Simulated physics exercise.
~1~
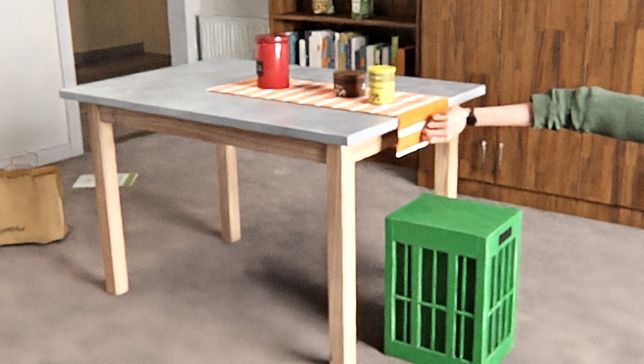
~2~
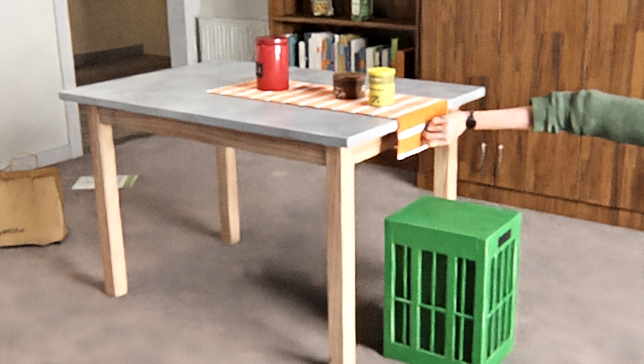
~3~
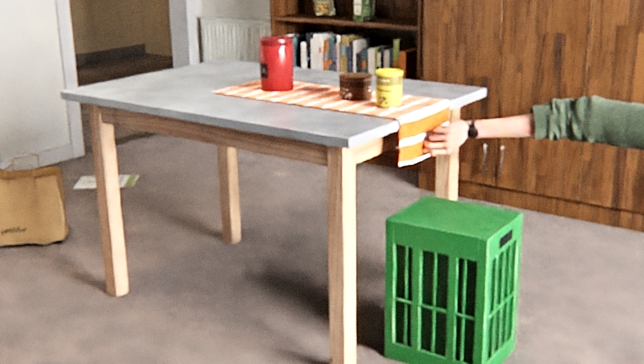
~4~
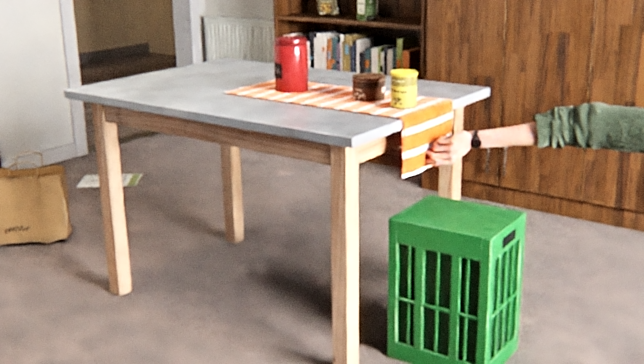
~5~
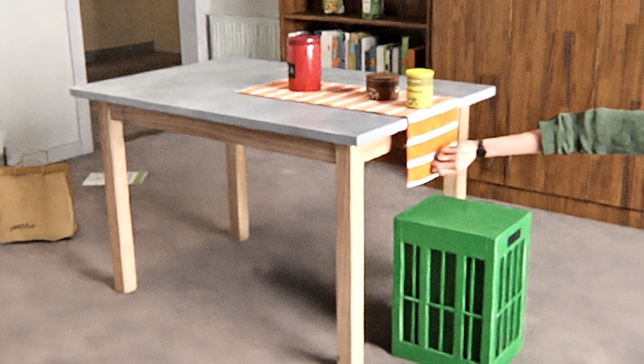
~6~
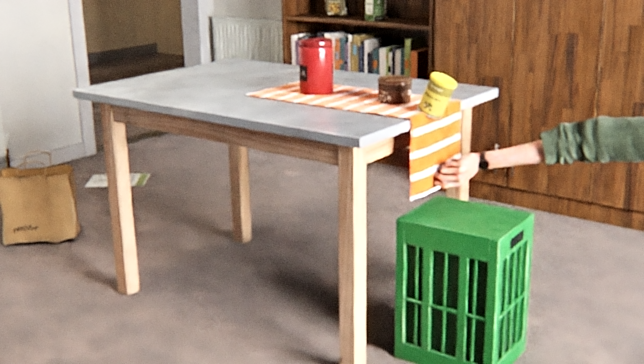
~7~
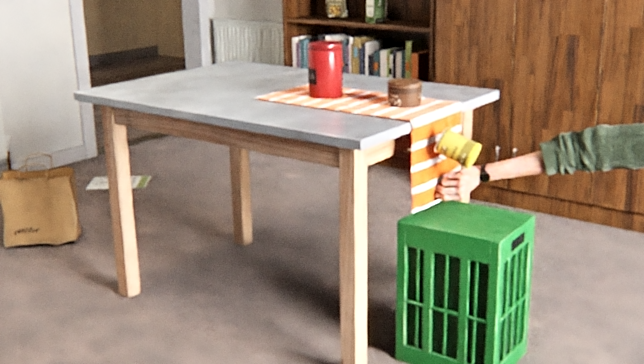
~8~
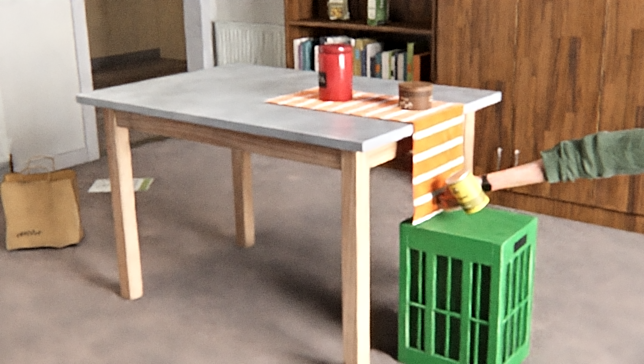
A hand pulls the orange striped cloth down until the yellow tin tips off the table.
